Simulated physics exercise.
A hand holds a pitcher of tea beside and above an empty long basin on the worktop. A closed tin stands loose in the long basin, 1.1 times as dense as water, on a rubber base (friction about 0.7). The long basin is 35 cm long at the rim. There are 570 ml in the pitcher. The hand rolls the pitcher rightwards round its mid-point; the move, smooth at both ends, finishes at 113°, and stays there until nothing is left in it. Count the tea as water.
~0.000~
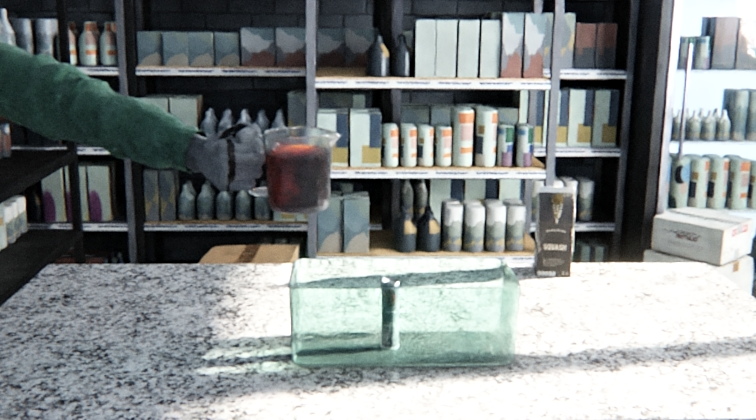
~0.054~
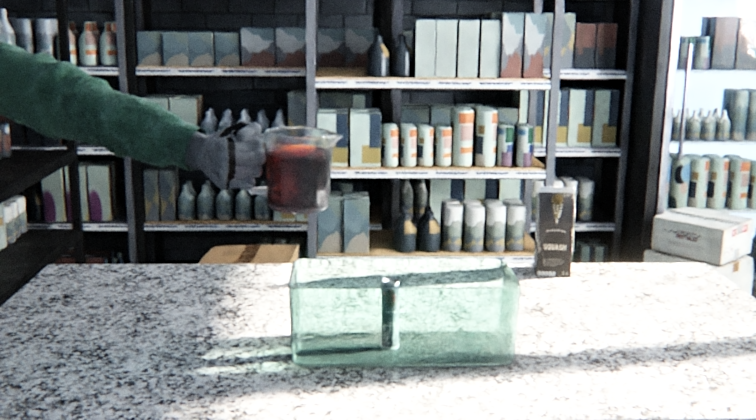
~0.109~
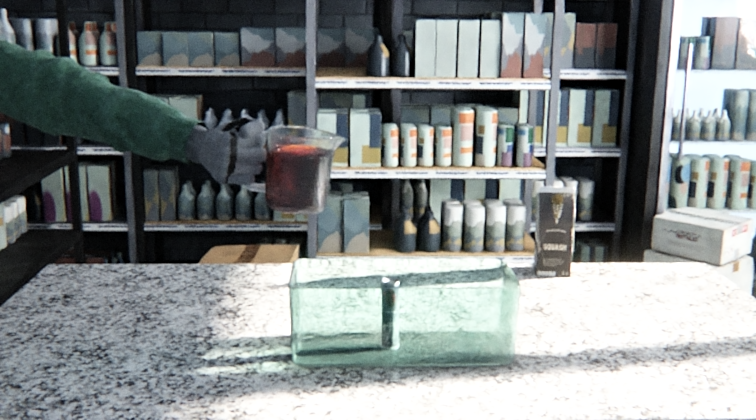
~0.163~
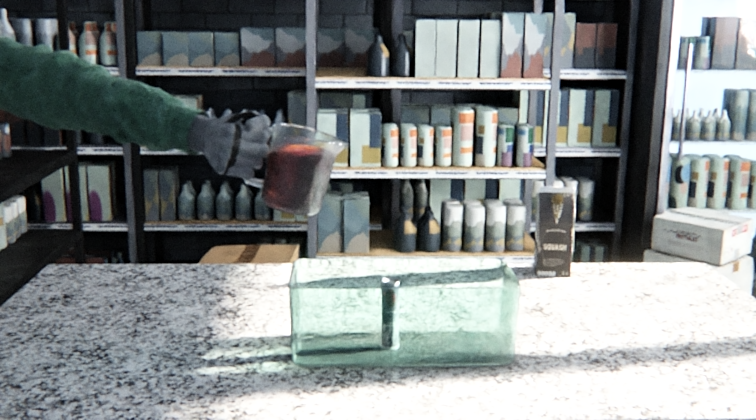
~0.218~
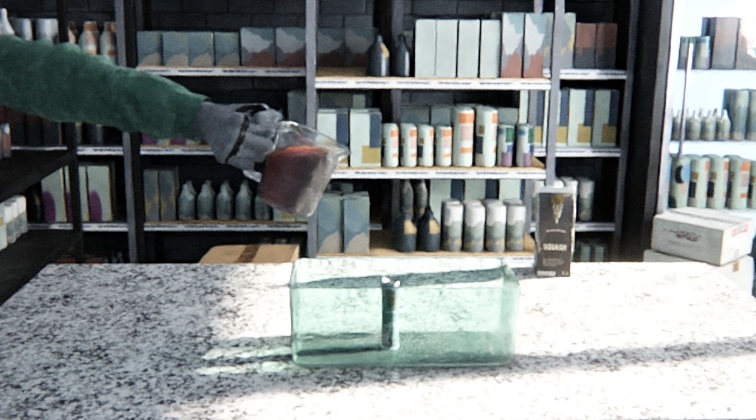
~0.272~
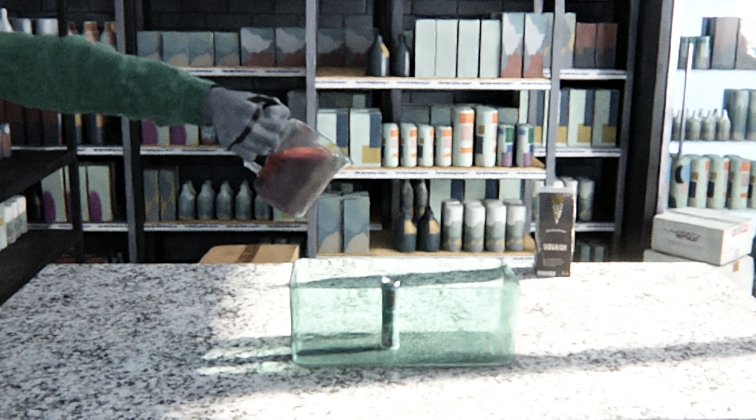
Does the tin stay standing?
The tin falls.
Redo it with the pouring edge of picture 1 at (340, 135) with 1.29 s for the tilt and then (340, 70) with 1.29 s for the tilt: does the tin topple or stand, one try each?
First it goes over; then it keeps standing.
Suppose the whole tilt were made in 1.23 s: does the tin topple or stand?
Then it topples.
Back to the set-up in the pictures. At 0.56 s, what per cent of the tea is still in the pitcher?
Some 56 per cent.
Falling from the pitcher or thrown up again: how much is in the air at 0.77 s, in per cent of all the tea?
Some 14 per cent.
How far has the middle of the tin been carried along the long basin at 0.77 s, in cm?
Some 3 cm.
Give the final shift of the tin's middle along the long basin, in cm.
About 11.5 cm.
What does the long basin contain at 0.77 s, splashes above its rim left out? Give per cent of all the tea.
About 76 per cent.
After 0.56 s the tilt is 98° and 56 per cent is still to pour; the tin stands where it began.
After 0.77 s the tilt is 113° and 9 per cent is still to pour; the tin leans 8°.
After 1.00 s the tilt is 113° and 0 per cent is still to pour; the tin lies on its side.
After 1.24 s the tilt is 113° and 0 per cent is still to pour; the tin lies on its side.
In the end the tin lies on its side.
